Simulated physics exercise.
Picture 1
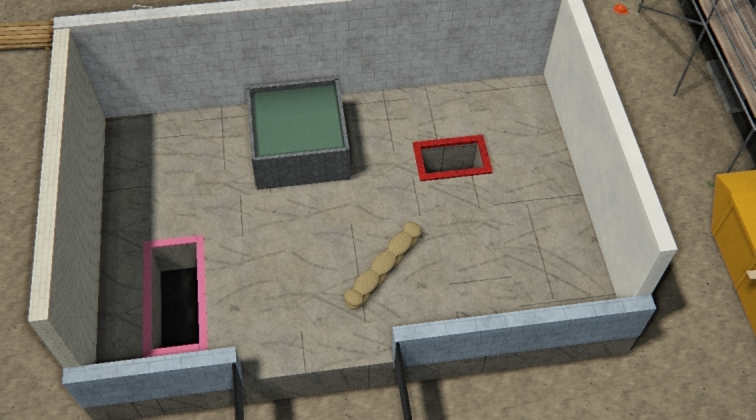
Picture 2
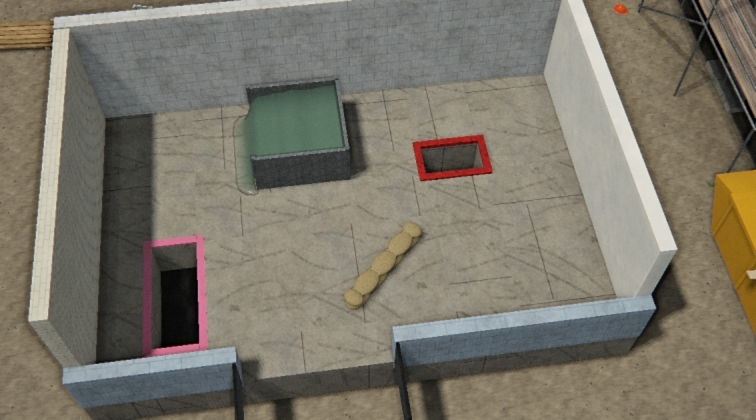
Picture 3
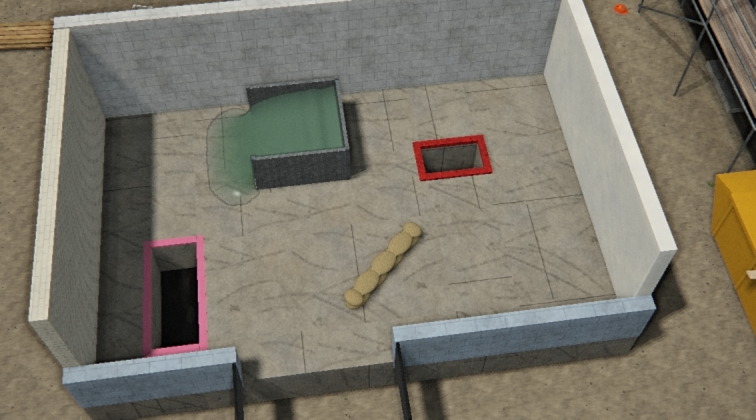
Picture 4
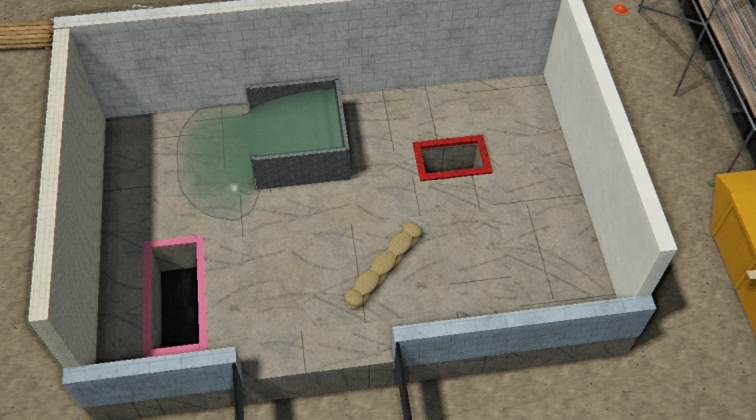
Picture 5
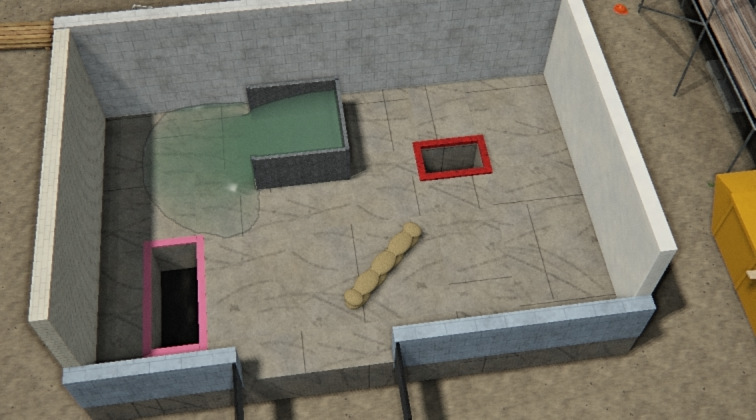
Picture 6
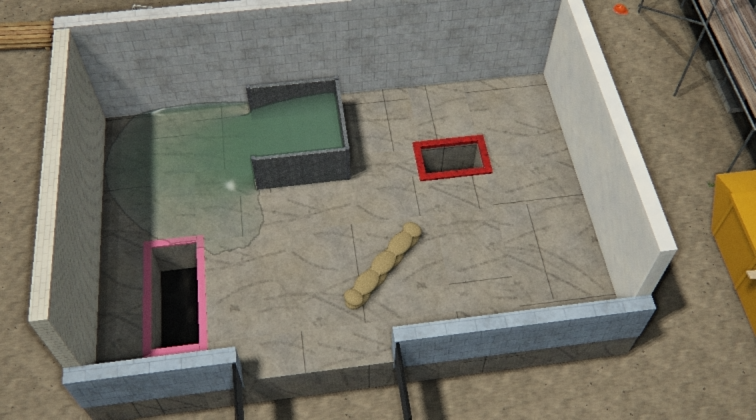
On a walled concrete site slab, green water pours from the open left side of a dark tank, spreading toward the left wall.
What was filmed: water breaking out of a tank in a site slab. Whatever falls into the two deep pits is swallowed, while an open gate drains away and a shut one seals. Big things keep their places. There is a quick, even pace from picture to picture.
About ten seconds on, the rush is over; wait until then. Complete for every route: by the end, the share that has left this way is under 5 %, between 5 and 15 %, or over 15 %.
By the end, the share via the gate is between 5 and 15 %; the share via the pink pit is over 15 %; the share via the red pit is under 5 %.
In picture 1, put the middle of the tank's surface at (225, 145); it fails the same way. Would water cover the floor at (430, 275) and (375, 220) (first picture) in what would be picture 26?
Result, in sequence: Unreached; unreached.
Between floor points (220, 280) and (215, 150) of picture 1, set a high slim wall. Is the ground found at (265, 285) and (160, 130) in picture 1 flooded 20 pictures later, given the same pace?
In turn, the first is submerged and the second submerged.
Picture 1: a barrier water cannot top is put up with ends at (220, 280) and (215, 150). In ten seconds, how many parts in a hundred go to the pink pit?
Share for the pink pit - 35 percent.
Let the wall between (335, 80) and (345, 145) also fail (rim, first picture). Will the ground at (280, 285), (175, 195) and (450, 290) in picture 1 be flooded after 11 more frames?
Unsoaked, then unsoaked, then unsoaked.
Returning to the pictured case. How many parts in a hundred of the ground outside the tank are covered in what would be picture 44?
Roughly 50 percent.
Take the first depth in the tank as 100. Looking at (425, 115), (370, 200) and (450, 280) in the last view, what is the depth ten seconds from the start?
Going place by place: 2 %, 2 % and 0 %.
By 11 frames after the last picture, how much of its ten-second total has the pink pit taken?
Roughly 10 %.
A moment on, water covers 20 % of the floor; the gate 0 %, the pink pit 1 %, the red pit 0 %.
Next, water covers 25 % of the floor; the gate 0 %, the pink pit 4 %, the red pit 0 %.
Then, water covers 30 % of the floor; the gate 0 %, the pink pit 18 %, the red pit 0 %.
Later, water covers 50 % of the floor; the gate 1 %, the pink pit 38 %, the red pit 0 %.
In the end, water covers 55 % of the floor; the gate 7 %, the pink pit 50 %, the red pit 0 %.
